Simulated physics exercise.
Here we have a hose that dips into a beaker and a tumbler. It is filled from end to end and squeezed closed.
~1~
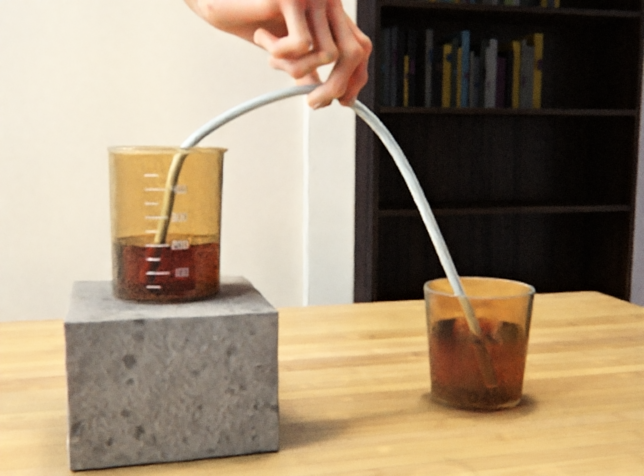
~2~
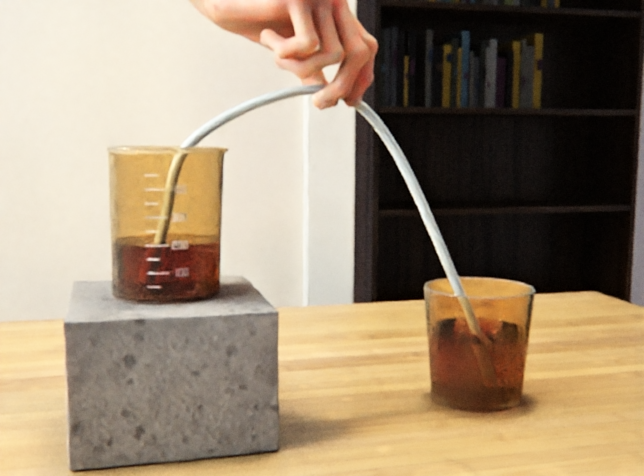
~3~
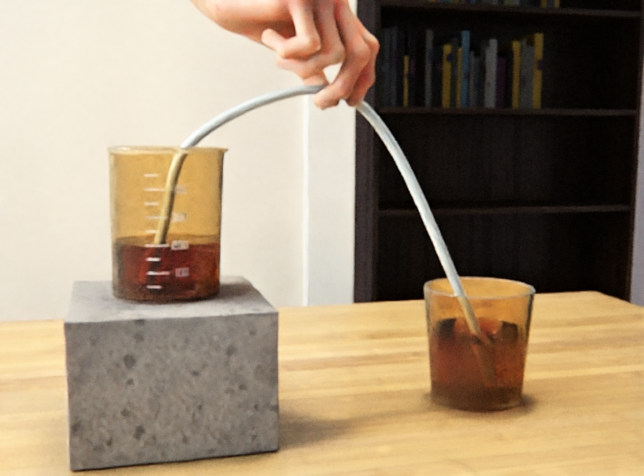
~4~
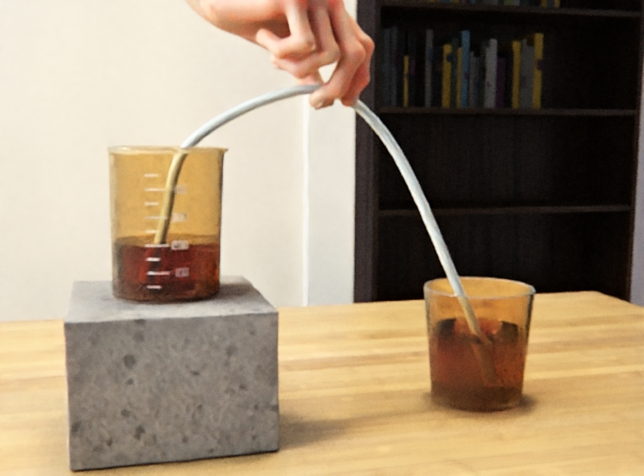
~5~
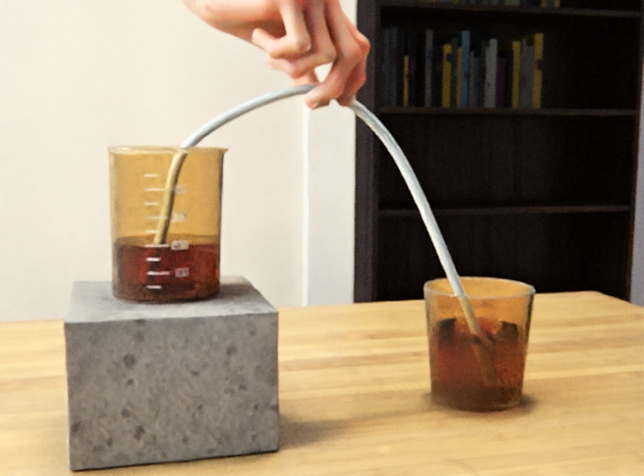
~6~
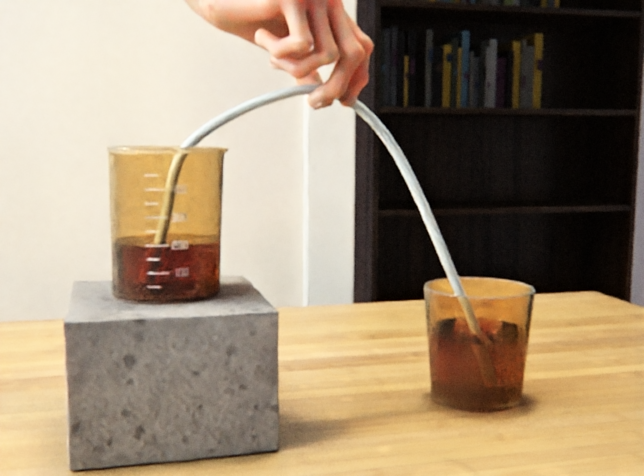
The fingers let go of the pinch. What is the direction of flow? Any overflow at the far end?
Flow is rightwards, and the taker has room for it.
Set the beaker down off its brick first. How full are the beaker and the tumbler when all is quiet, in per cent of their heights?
About 45 and 45 per cent.
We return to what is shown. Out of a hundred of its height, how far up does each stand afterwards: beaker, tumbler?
First 15 %, second 80 %.
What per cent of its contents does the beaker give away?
Near 65 in a hundred.
Soon after, the beaker is about a quarter full; the tumbler is about two thirds full.
Later, the beaker is nearly empty; the tumbler is about three quarters full.
In the end, the beaker is nearly empty; the tumbler is about three quarters full.
